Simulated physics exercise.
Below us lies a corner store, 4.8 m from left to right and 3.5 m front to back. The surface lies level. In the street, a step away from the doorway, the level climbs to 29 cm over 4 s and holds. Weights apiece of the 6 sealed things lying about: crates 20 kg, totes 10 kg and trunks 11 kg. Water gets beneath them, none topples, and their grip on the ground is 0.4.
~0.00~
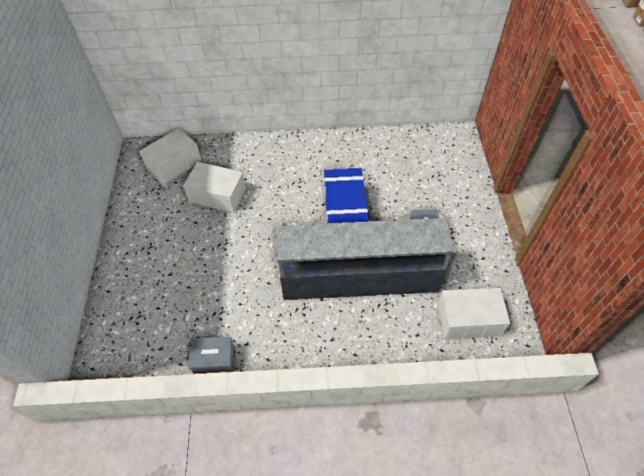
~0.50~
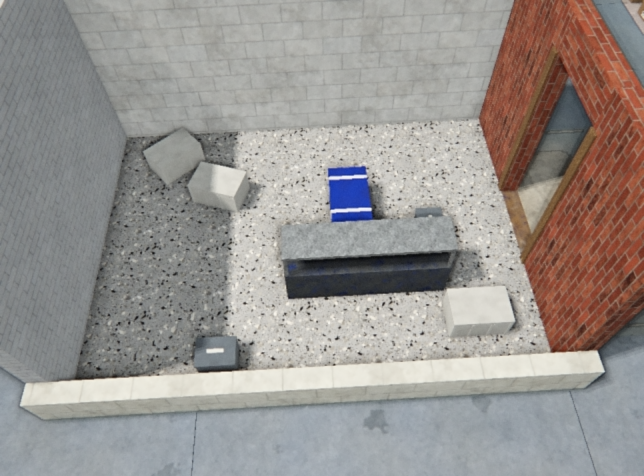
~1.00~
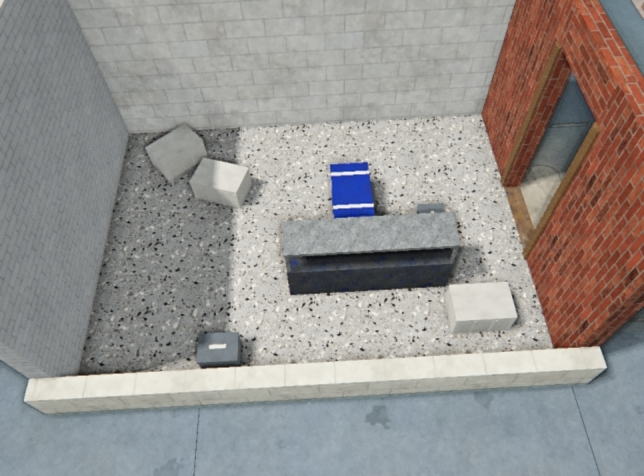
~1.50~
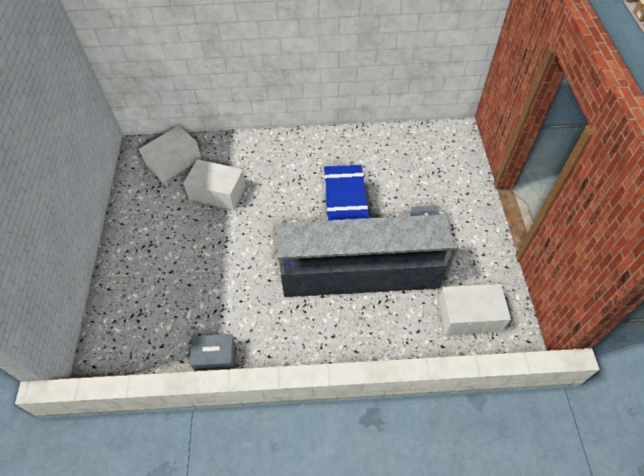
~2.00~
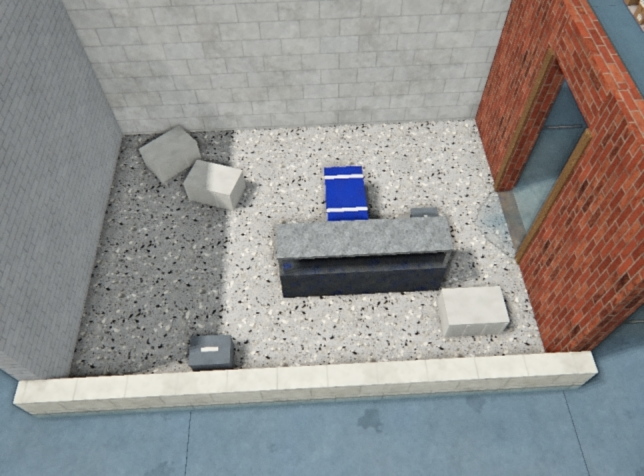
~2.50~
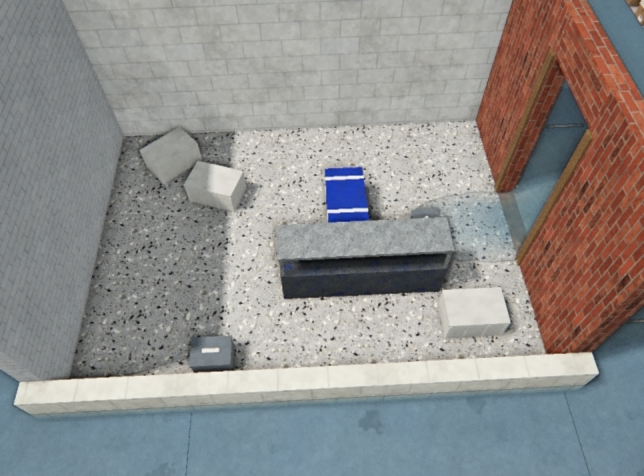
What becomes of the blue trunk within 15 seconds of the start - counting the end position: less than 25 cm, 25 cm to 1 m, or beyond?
Blue trunk travels far.
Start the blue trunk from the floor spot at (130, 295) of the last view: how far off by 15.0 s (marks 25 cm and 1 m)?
It travels far.
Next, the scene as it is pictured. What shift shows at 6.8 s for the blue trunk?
About 200 cm.
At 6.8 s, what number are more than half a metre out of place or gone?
I count 4.
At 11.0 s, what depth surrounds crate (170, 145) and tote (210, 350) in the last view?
About 16 and 9 cm.
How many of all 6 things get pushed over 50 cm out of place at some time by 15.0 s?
6 of them.
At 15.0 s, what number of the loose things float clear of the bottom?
I count 6.
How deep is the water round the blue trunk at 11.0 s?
Roughly 13 cm.
After 3.5 s the blue trunk is near (346, 194), 0.0 m from its start, aground; 0 afloat.
After 6.8 s the blue trunk is near (148, 225), 2.2 m from its start, aground; 1 afloat.
After 11.0 s the blue trunk is near (287, 304), 1.6 m from its start, afloat; 5 afloat.
After 15.0 s the blue trunk is near (452, 292), 1.7 m from its start, afloat; 6 afloat.
